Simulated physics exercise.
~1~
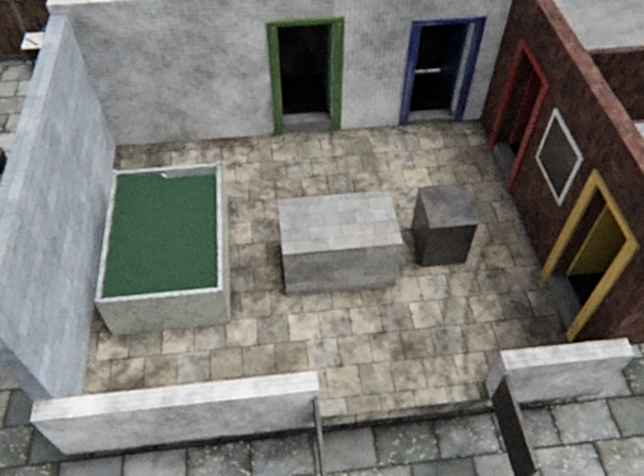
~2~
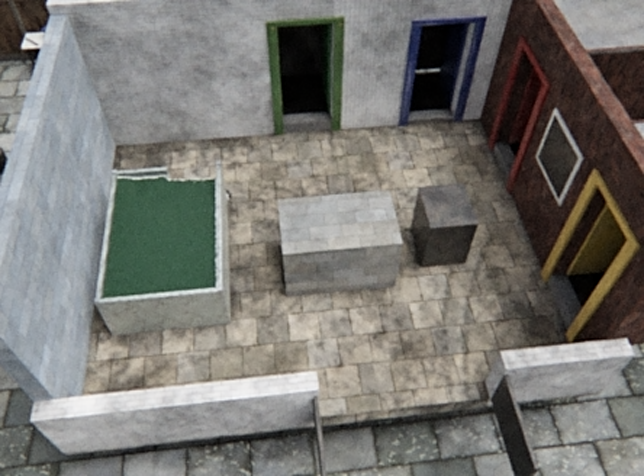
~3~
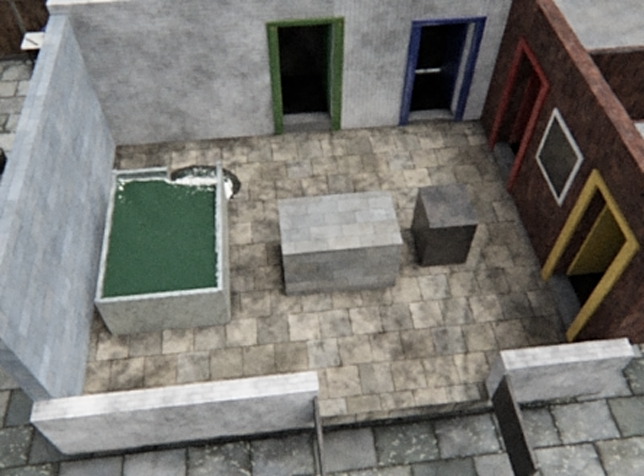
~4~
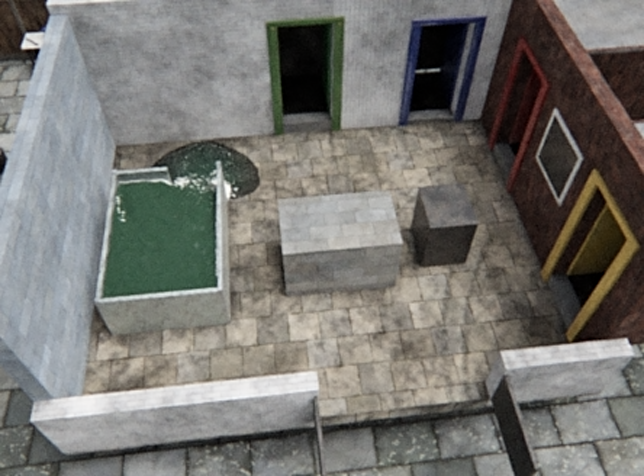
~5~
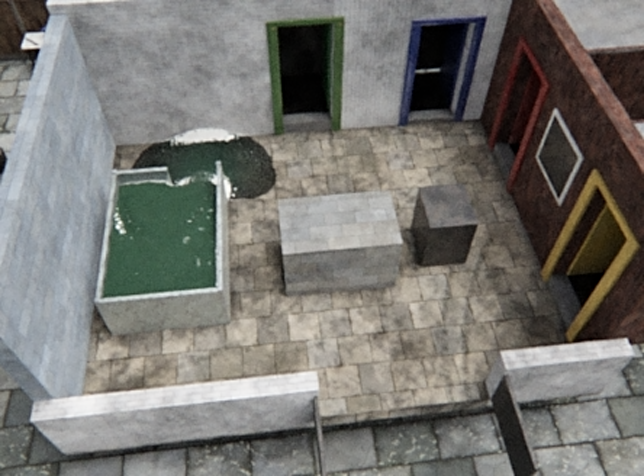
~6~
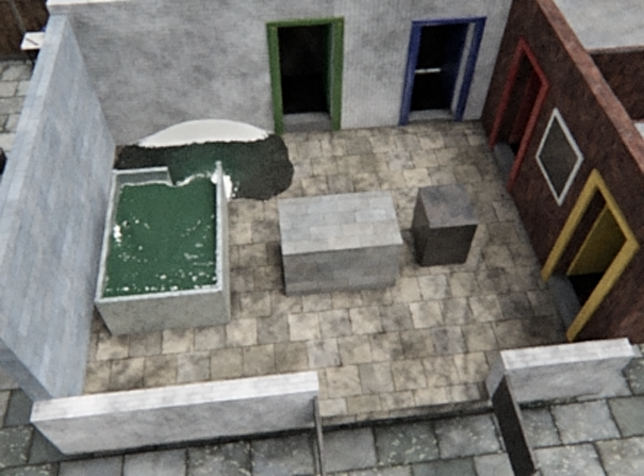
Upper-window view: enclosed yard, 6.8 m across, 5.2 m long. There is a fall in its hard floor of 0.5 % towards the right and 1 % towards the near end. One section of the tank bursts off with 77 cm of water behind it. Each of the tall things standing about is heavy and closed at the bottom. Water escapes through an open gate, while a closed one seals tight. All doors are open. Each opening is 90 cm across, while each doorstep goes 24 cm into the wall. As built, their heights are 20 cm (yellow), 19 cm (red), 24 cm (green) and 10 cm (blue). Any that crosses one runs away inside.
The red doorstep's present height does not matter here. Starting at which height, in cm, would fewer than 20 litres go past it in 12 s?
Starting at roughly 15 cm.
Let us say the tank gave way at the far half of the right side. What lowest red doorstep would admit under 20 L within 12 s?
In that case you'd want it roughly 29 cm high.
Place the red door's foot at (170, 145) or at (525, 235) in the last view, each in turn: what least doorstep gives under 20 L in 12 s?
About 33 cm, then about 9.0 cm.
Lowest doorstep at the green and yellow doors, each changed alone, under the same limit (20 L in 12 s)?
Some 10.5 cm for green, some 11.5 cm for yellow.
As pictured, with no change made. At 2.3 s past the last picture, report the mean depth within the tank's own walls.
About 39 centimetres.
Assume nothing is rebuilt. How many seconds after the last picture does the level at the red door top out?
About 2.8 seconds.
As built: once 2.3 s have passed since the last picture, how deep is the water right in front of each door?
Depth (cm): Yellow 0 / red 20 / green 14 / blue 5.
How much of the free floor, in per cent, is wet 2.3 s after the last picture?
I'd say near 45 percent.
Then, 0.7 s after the last picture water covers 15 % of the floor, deepest (44 cm) near (206, 145); it has not reached the red door.
Then, 2.3 s after the last picture water covers 45 % of the floor, deepest (32 cm) near (131, 202); 20 cm at the red door, 0 litres in over its 19 cm doorstep.
Then, 11.3 s after the last picture water covers 95 % of the floor, deepest (15 cm) near (562, 372); 9 cm at the red door, 2 litres in over its 19 cm doorstep.
At the red door as built, the water peaked near 21 cm, 2.7 s after the last picture.
Run again over the same 12 s with other heights there, 34 litres in over 14 cm, 2 litres over 19 cm. The limit of 20 litres is kept from about 15 cm up.
